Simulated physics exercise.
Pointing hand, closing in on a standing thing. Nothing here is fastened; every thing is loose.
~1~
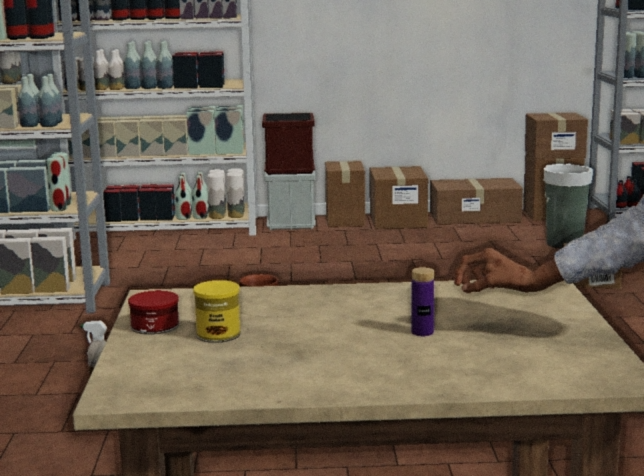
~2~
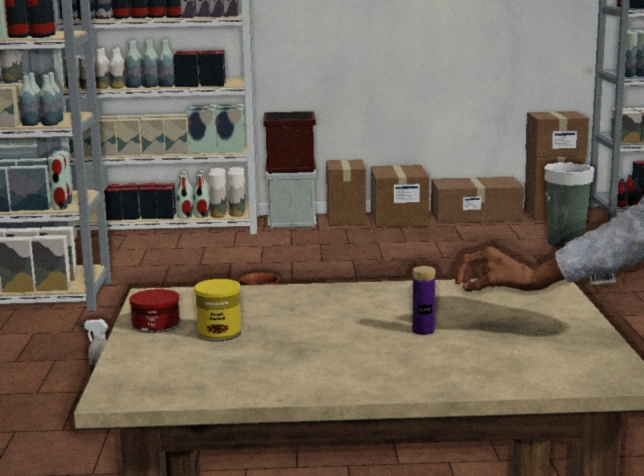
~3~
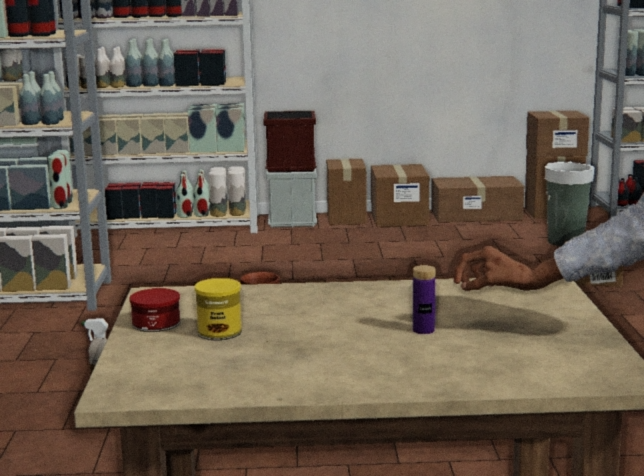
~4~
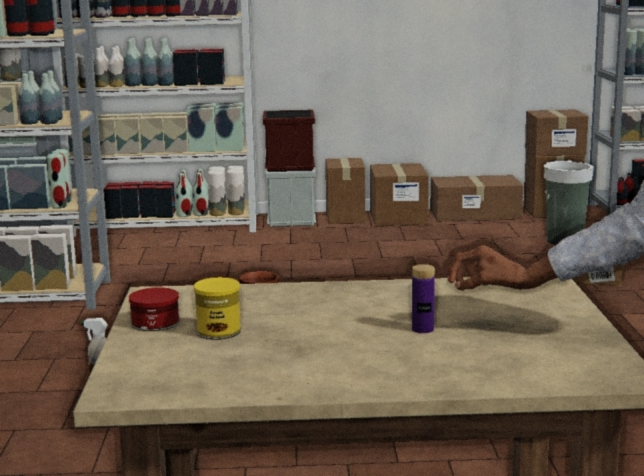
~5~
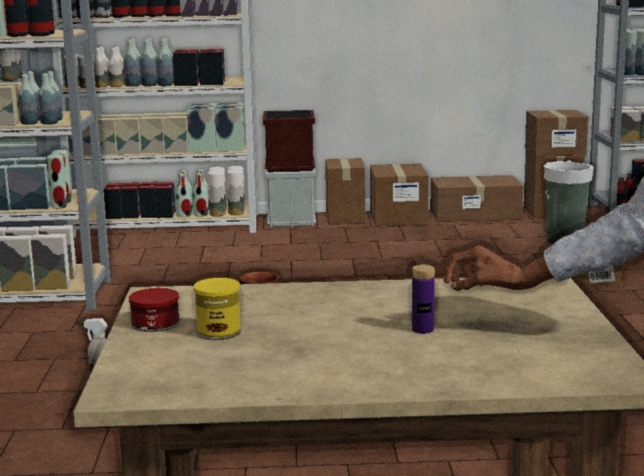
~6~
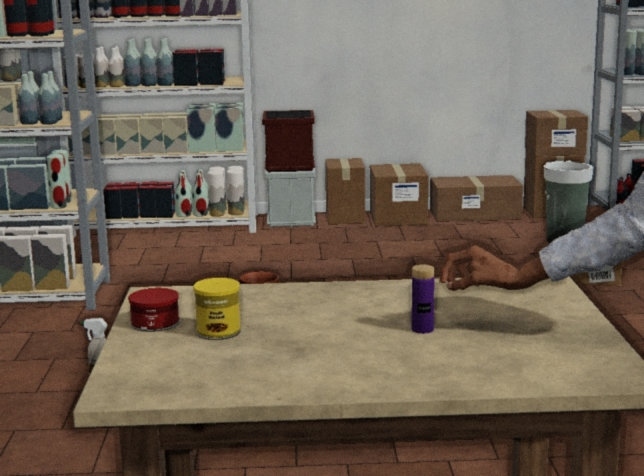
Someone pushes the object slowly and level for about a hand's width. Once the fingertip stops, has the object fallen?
Yes - it will no longer be on its base.
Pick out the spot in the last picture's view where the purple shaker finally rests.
End position, last frame: About (377, 321).
Then, 0.40 s on from there, purple shaker turned 22° from how it was put near (410, 298).
Then, 0.60 s on from there, purple shaker turned 63° from how it was put near (388, 308).
Then, 0.70 s on from there, purple shaker on its side near (377, 321).
In the end, toppled on the table, purple shaker. At the end, from the last picture's camera, purple shaker near (377, 321).
